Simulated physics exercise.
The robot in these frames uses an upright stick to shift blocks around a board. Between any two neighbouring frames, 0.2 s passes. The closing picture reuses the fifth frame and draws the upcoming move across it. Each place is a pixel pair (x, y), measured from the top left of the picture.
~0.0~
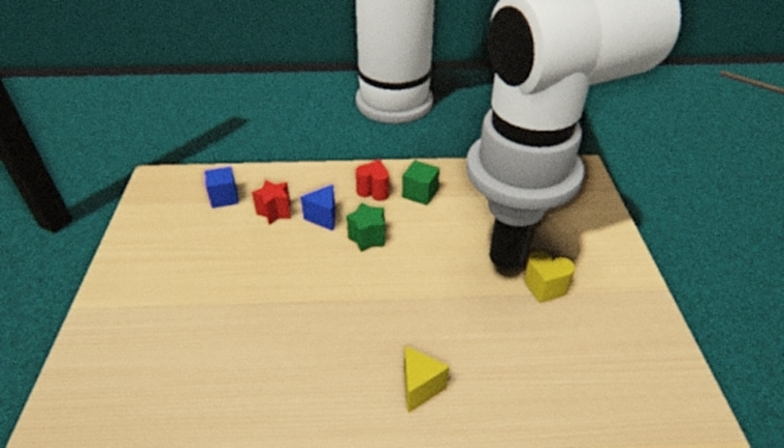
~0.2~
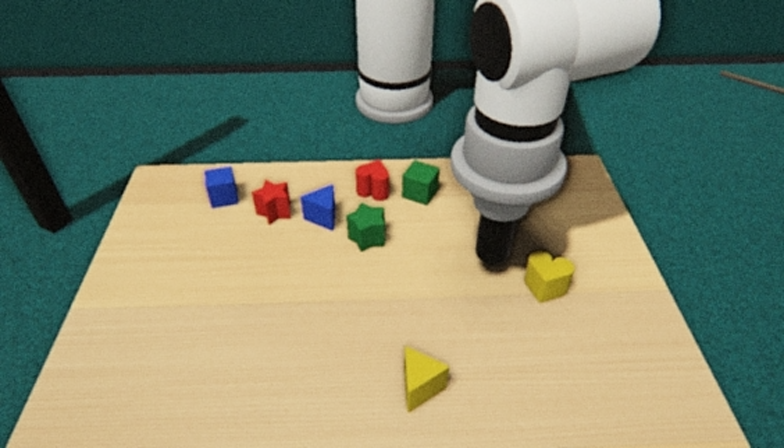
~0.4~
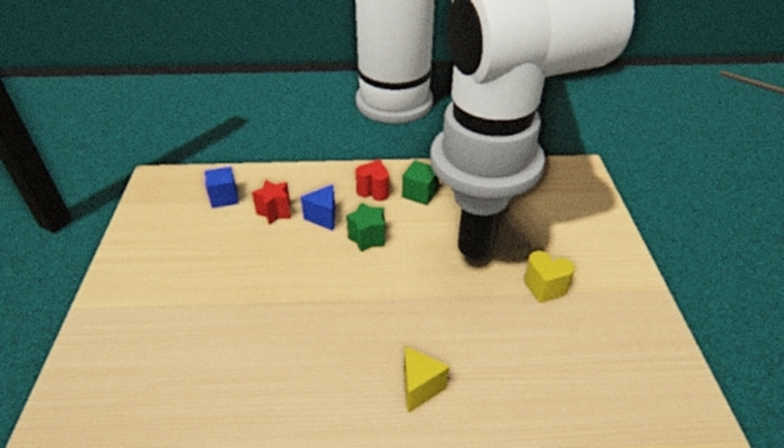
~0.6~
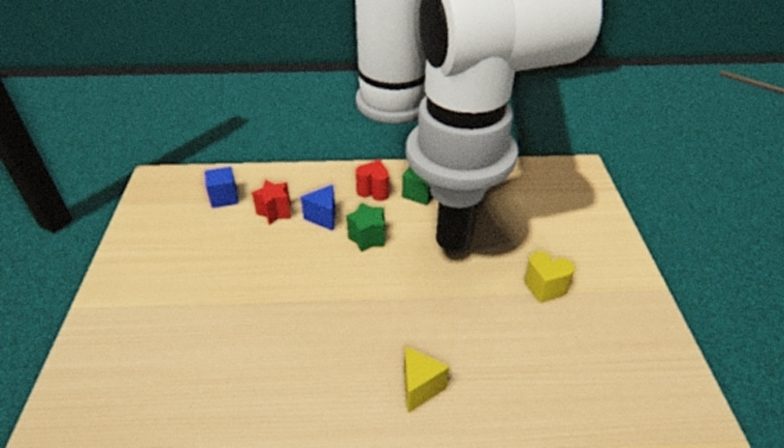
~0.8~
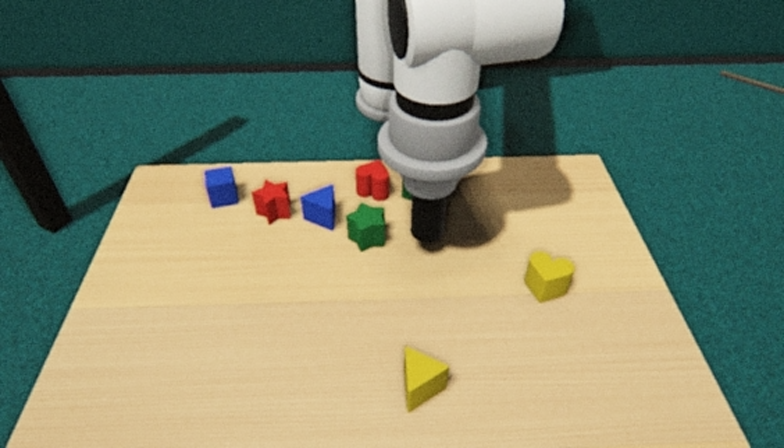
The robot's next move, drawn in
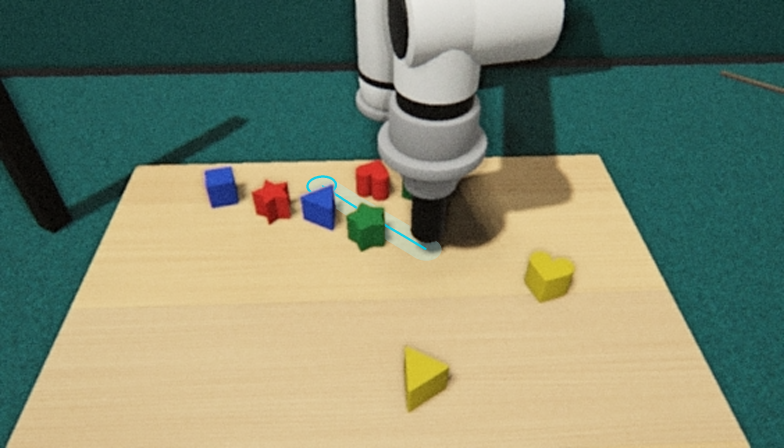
We see a robot arm holding a dark upright stick over a wooden board scattered with red, blue, green and yellow blocks; it moves steadily left, away from the yellow heart and toward the green star, while the blocks stay still.
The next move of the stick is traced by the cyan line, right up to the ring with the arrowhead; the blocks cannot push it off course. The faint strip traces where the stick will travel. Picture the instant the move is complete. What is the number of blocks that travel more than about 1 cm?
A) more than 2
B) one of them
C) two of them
The one that fits is B, one of them.
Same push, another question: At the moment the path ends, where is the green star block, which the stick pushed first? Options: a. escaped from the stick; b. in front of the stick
a - escaped from the stick.
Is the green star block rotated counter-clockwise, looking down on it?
Final answer: Yes.
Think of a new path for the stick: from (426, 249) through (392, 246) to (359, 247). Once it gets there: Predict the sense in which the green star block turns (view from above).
Looking from above, the answer is clockwise.
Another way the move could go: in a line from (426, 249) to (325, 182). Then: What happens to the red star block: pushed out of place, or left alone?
The push misses it.
Drawn move, straight from (426, 249) to (322, 185).
The first path, step by step. One third of the way, stick at (386, 210); green star block at (358, 214), turned 30° anticlockwise.
Two thirds of the way, stick at (351, 189); green star block at (353, 212), turned 60° anticlockwise.
At the end, stick at (320, 170); blue triangle still; green star block at (353, 212), turned 60° anticlockwise.
